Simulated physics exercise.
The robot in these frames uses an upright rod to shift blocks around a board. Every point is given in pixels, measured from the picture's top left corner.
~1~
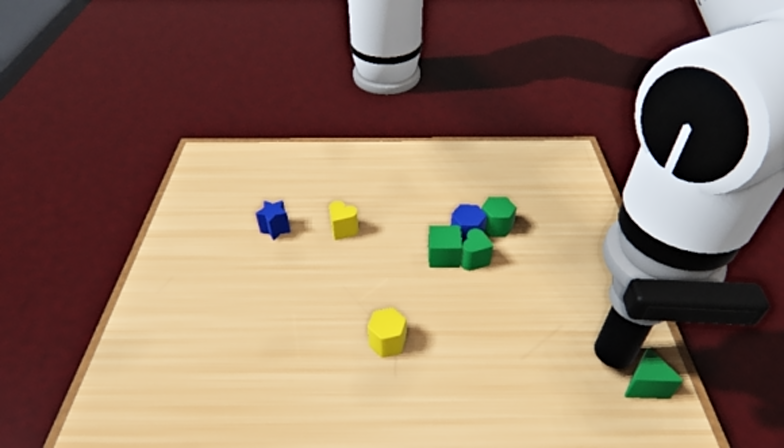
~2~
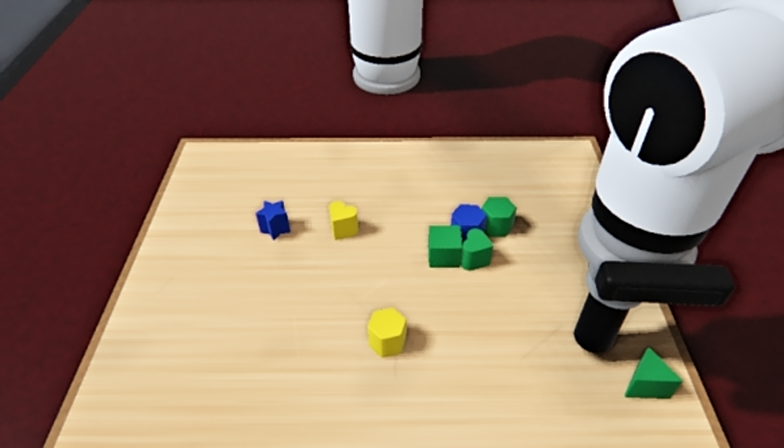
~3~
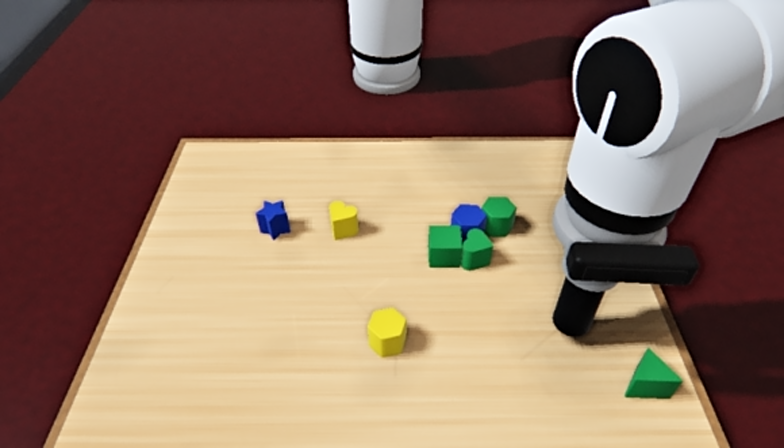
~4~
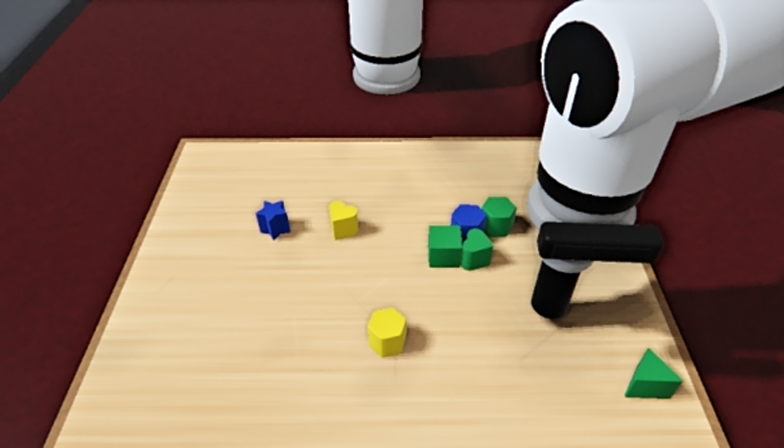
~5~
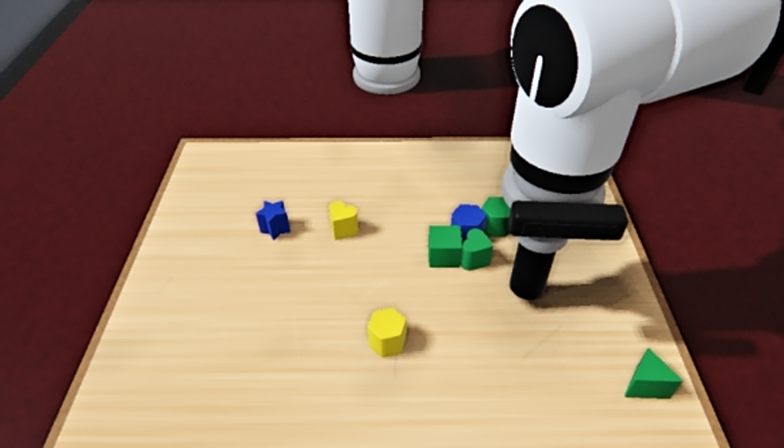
A robot arm moves its black rod up and left across the board, blocks still.
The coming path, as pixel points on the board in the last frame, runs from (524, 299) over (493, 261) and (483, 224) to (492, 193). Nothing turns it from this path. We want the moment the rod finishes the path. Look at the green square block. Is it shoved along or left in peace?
Shifted.
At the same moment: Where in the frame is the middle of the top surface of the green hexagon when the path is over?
The middle of its top is at (525, 173).
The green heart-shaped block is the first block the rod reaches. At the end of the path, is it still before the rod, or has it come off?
Most likely the green heart-shaped block slides off.
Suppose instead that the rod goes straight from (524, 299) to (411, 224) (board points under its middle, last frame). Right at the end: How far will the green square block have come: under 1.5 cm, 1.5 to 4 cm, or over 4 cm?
Travel: Beyond 4 cm.
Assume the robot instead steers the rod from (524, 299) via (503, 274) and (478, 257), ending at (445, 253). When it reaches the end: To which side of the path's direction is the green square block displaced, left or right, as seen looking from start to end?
The shift is leftward.
What follows on the original path. One third of the way, rod at (495, 249); green square block at (441, 236); blue hexagon at (468, 212), turned 15° clockwise; green heart-shaped block at (469, 232), turned 35° anticlockwise.
Two thirds of the way, rod at (485, 211); green square block at (436, 235), turned 25° anticlockwise; blue hexagon at (456, 194); green heart-shaped block at (460, 223), turned 75° anticlockwise; green hexagon at (507, 190), turned 50° clockwise.
At the end, rod at (494, 181); green square block at (436, 235), turned 25° anticlockwise; blue hexagon at (456, 192); green heart-shaped block at (460, 223), turned 75° anticlockwise; green hexagon at (525, 173), turned 100° clockwise.
